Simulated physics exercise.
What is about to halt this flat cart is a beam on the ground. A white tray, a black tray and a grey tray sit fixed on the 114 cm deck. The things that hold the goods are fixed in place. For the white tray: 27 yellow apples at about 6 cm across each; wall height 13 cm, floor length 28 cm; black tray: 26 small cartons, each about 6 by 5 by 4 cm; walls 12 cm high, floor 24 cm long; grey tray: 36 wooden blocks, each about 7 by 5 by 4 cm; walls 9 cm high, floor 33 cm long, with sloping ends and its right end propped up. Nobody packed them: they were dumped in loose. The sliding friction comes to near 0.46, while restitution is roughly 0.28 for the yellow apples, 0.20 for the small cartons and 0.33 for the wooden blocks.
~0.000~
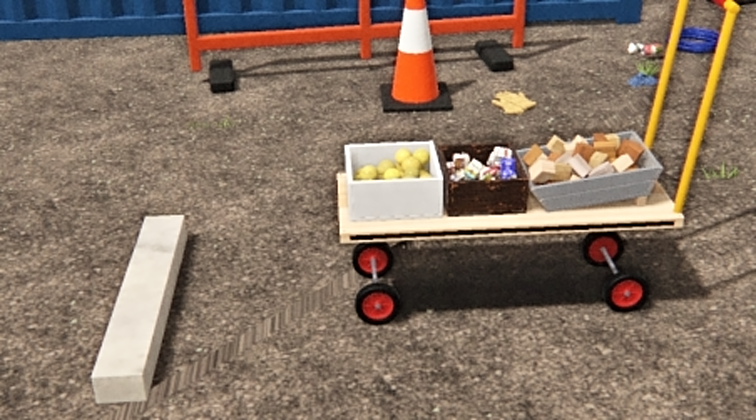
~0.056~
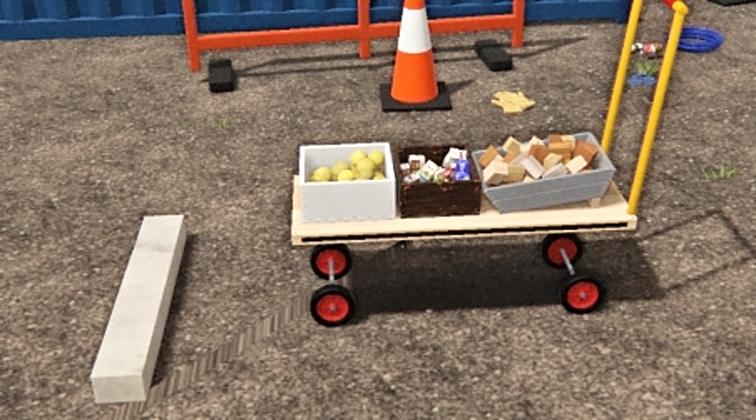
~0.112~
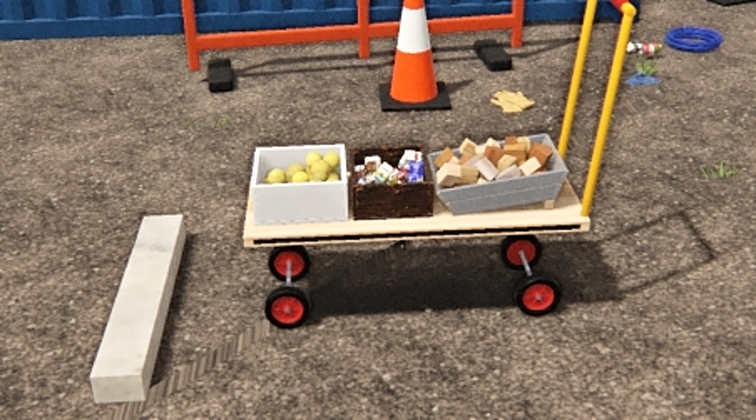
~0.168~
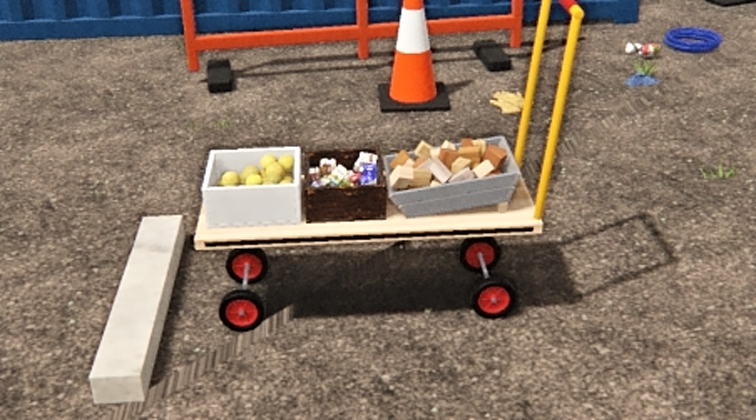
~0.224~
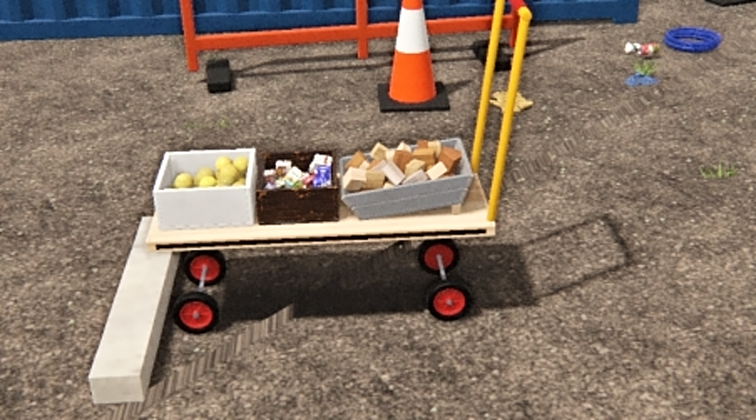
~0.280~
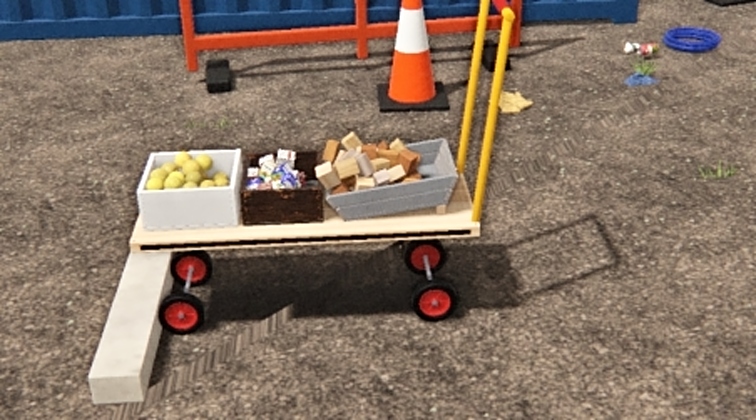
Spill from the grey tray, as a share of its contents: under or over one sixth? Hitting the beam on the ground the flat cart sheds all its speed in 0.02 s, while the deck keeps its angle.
I reckon the overflow goes higher than a sixth of the load.
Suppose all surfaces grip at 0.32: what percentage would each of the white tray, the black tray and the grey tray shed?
White tray 10, black tray 10, grey tray 30 per cent.
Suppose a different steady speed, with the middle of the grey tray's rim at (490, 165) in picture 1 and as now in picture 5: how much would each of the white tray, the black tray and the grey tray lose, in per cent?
In that case you'd see white tray at 0, black tray at 0 and grey tray at 0 percent.
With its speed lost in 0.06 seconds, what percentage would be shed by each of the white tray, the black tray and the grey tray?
In that case white tray 0, black tray 0 and grey tray 20 per cent.
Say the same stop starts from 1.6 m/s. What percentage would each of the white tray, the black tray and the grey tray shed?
White tray 0 %, black tray 0 %, grey tray 0 %.
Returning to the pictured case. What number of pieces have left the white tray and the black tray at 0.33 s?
Estimate at that time - white tray 0, black tray 0, give or take.
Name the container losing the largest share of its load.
Answer: The grey tray.
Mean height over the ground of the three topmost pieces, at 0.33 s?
Close to 64 cm, on average.
After 0.33 s, 0 of 27 out of the white tray, 0 of 26 out of the black tray and 0 of 36 out of the grey tray.
After 0.45 s, 1 of 27 out of the white tray, 0 of 26 out of the black tray and 7 of 36 out of the grey tray.
After 0.68 s, 2 of 27 out of the white tray, 1 of 26 out of the black tray and 10 of 36 out of the grey tray.
Outcome (at 1.19 s), 2 of 27 out of the white tray, 1 of 26 out of the black tray and 11 of 36 out of the grey tray. Asked share, 11 of 36, 31 per cent.
